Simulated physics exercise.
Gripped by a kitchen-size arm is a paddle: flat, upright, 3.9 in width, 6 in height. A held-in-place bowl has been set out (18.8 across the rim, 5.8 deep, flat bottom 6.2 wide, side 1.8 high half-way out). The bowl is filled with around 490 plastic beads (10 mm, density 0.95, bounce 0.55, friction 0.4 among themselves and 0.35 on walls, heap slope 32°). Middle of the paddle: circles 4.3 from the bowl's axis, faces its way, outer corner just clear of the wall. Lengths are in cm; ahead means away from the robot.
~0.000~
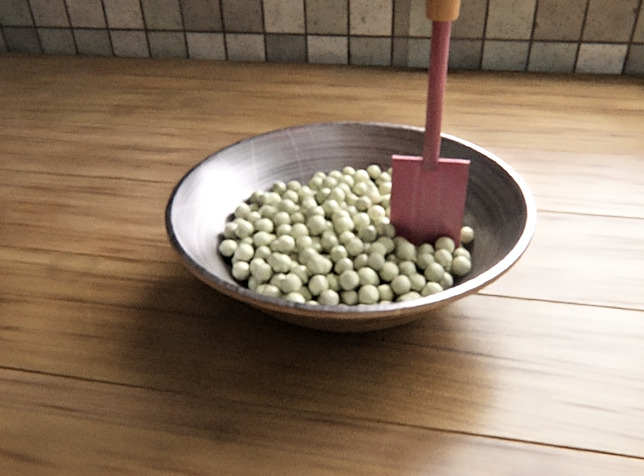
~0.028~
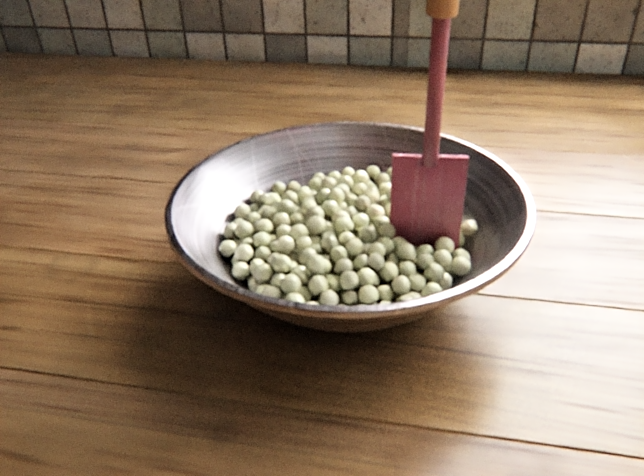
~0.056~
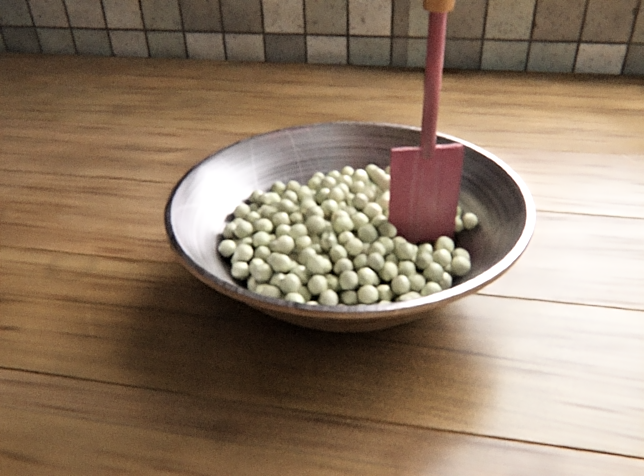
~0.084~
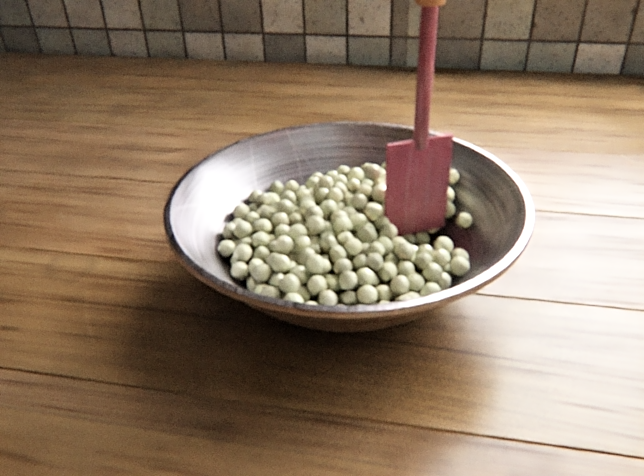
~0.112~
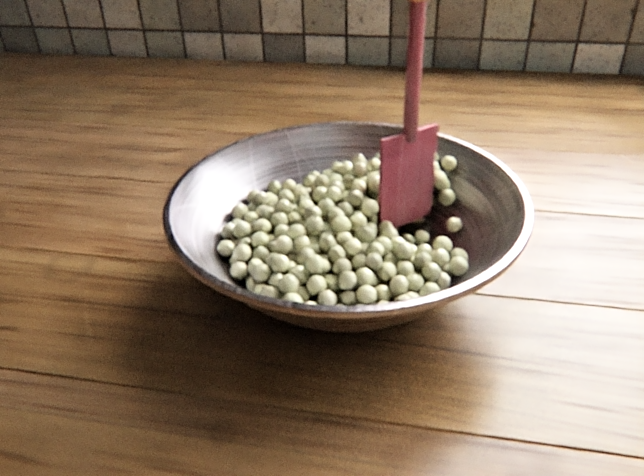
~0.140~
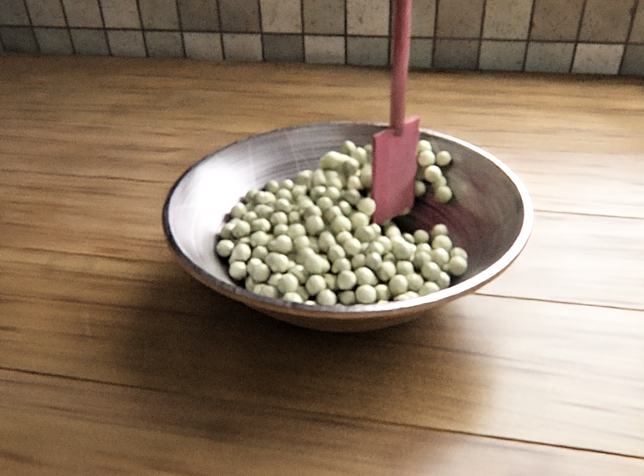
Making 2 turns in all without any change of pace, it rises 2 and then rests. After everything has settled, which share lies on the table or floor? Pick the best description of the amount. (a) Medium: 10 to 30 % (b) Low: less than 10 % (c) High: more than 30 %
Low: Less than 10 % (b).
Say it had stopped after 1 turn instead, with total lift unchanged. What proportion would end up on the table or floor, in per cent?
Roughly 0 percent would end up there.
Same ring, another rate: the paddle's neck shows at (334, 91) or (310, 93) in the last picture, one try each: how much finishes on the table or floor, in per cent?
About 25 per cent, then about 35 per cent.
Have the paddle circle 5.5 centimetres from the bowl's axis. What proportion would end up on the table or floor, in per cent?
In that case roughly 0 per cent.
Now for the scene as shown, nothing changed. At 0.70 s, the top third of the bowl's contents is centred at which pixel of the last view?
About (420, 248).
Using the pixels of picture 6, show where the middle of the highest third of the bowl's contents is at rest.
I'd say close to (364, 233).
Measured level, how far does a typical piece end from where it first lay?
I'd estimate close to 5 cm.
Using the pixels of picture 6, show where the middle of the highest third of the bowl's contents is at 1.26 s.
(321, 241).
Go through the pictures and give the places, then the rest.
The first picture shows paddle neck at (433, 132), 0° round; upper third of the load around (339, 230), from x 230 to 465, top at y 175; 488 in the bowl.
The second picture shows paddle neck at (433, 128), 5° round; upper third of the load around (339, 228), from x 230 to 470, top at y 175.
The third picture shows paddle neck at (430, 121), 17° round; upper third of the load around (340, 223), from x 230 to 470, top at y 170.
The fourth picture shows paddle neck at (422, 113), 30° round; upper third of the load around (345, 217), from x 225 to 465, top at y 165.
The fifth picture shows paddle neck at (412, 106), 43° round; upper third of the load around (344, 212), from x 225 to 460, top at y 150.
The sixth picture shows paddle neck at (398, 100), 56° round; upper third of the load around (341, 207), from x 225 to 455, top at y 140; 488 in the bowl.
After 0.70 s, 318° round, highest piece 7 above the table; 467 in the bowl, 20 on the table or floor, 1 in flight or on the tool.
After 1.26 s, 220° round, highest piece 6 above the table; 464 in the bowl, 24 on the table or floor.
After 1.74 s, 0° round, highest piece 5 above the table; 464 in the bowl, 24 on the table or floor.
After 2.44 s, 0° round, highest piece 5 above the table; 464 in the bowl, 24 on the table or floor.
At rest, 464 in the bowl, 24 on the table or floor. That is 5 % on the table or floor.
